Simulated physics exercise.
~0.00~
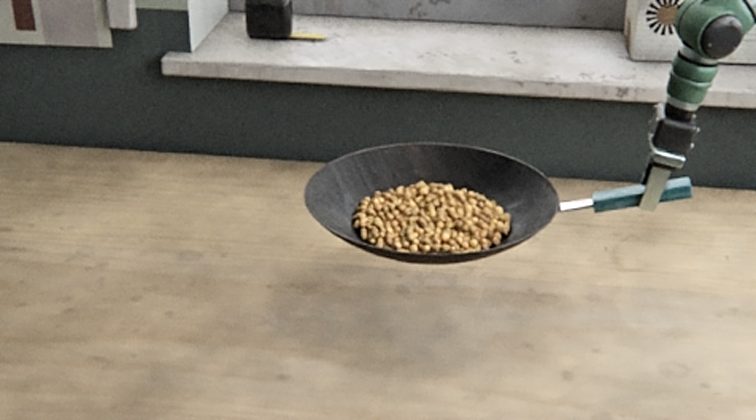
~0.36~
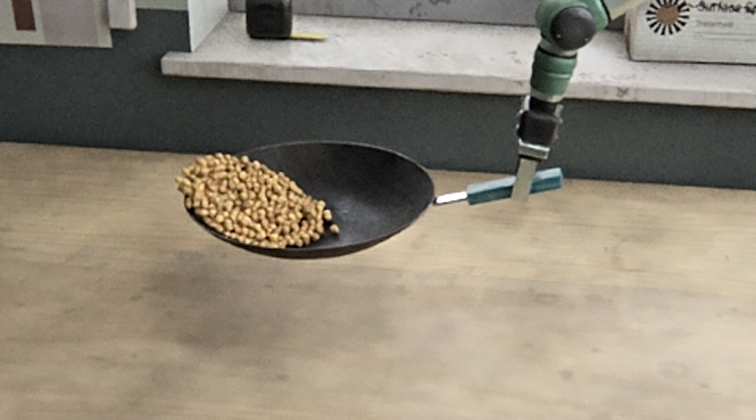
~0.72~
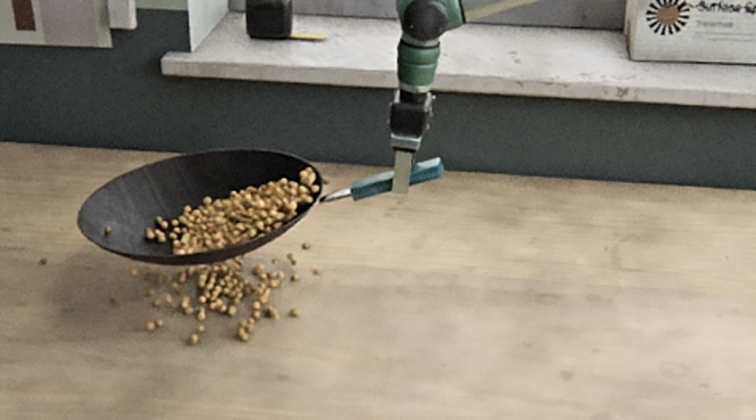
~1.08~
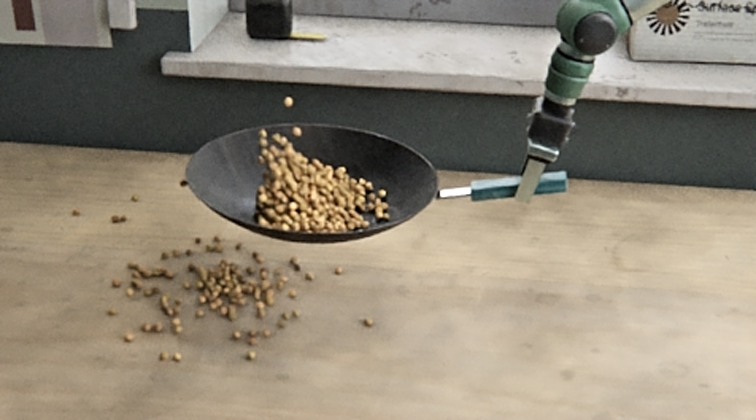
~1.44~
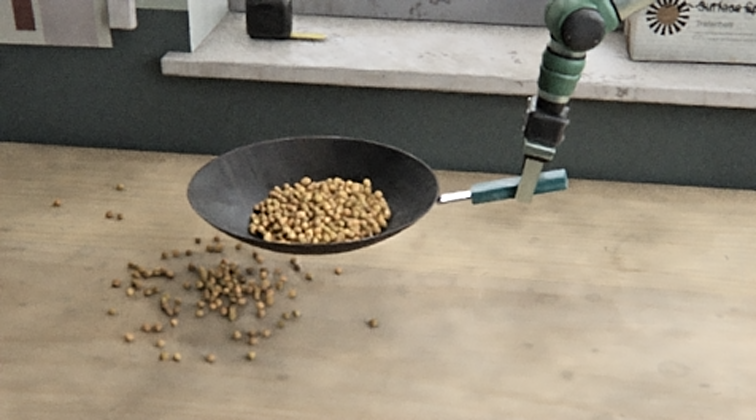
At the start, a green robot arm grips the handle of a dark wok heaped with chickpeas above a pale wooden table, below a windowsill. The arm swings the wok left, and the chickpeas pile up against its far left side, reaching the rim. It carries the wok farther left, and many chickpeas drop below it while the rest slide toward the handle. The arm then moves the wok back right, tossing a few pieces above the load. Finally the wok settles level, still holding most of the chickpeas, with a large scatter lying on the table.
